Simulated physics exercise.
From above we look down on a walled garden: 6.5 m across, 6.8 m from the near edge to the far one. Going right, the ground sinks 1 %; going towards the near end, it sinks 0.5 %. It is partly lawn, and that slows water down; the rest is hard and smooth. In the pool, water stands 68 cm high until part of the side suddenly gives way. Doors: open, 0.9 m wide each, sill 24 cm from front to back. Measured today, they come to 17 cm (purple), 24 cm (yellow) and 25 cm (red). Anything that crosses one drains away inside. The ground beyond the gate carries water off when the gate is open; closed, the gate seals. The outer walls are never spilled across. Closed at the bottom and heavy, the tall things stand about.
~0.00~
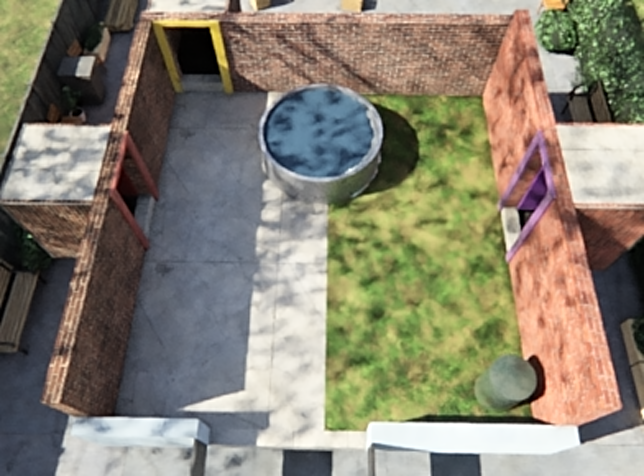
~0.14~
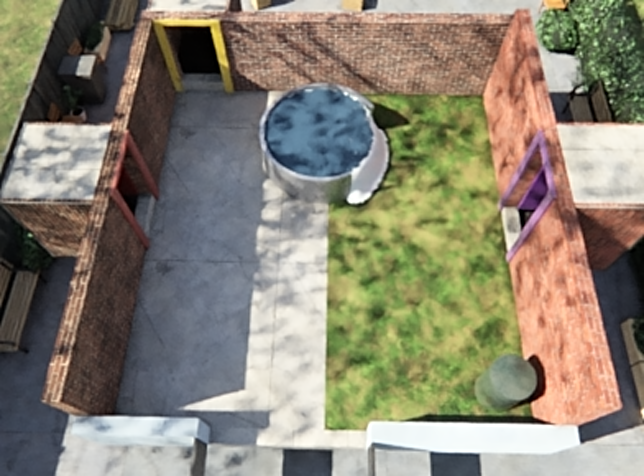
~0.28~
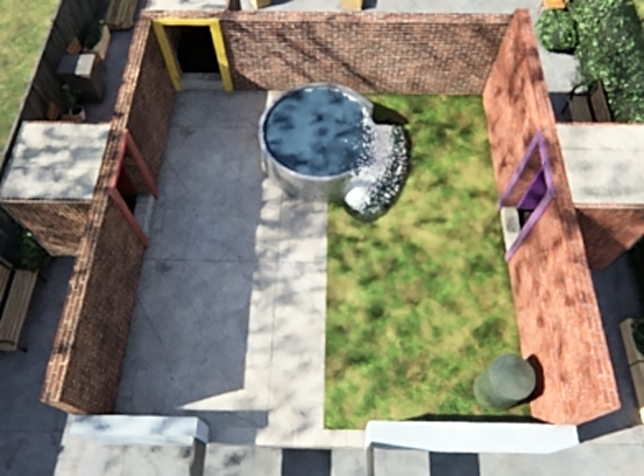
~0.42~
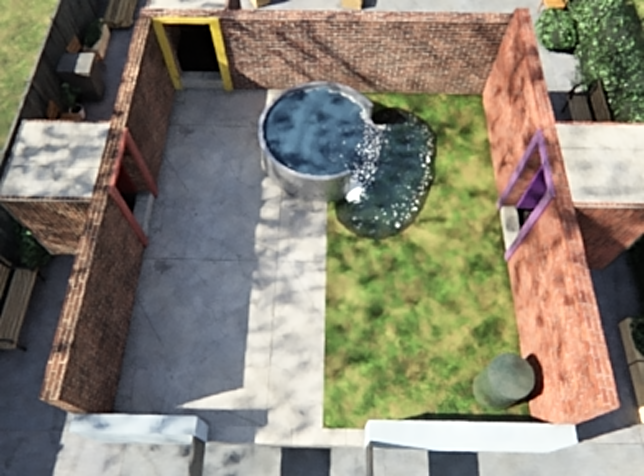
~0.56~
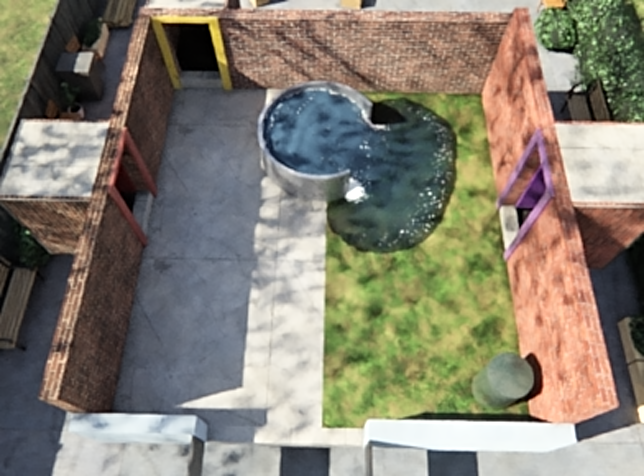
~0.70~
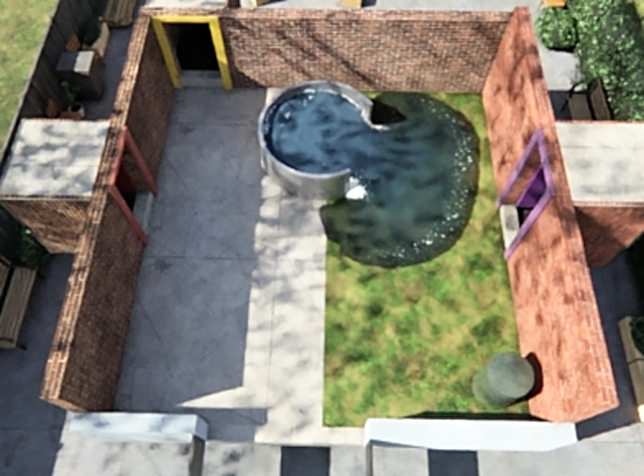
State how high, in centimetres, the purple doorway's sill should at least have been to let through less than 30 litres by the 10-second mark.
At least some 18 cm.
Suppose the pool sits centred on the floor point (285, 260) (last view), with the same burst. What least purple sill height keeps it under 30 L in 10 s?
14.0 cm, give or take.
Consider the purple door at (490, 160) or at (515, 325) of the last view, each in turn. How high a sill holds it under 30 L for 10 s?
First place around 22 cm, second around 10.0 cm.
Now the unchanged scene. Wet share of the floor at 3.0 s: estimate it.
Around 40 per cent of the free floor.
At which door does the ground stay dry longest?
I'd go with the red door.
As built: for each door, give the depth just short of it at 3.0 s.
Lab note, cm: Purple 20; yellow 0; red 0.
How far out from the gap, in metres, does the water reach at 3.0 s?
It gets close to 5.4 metres out.
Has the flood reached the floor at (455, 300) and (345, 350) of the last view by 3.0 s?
Taking them as asked: Awash, then spared.
After 1.4 s water covers 30 % of the floor, deepest (32 cm) near (499, 200); 21 cm at the purple door, 0 litres in over its 17 cm sill.
After 3.0 s water covers 40 % of the floor, deepest (26 cm) near (483, 98); 20 cm at the purple door, 36 litres in over its 17 cm sill.
After 10.0 s water covers 95 % of the floor, deepest (12 cm) near (533, 431); 9 cm at the purple door, 40 litres in over its 17 cm sill.
At the purple door as built, the water arrived by 1.1 s and peaked near 27 cm at 1.8 s.
Run again over the same 10 s with other heights there, 52 litres in over 15.5 cm, 17 litres over 21 cm. The limit of 30 litres is kept from about 18 cm up.
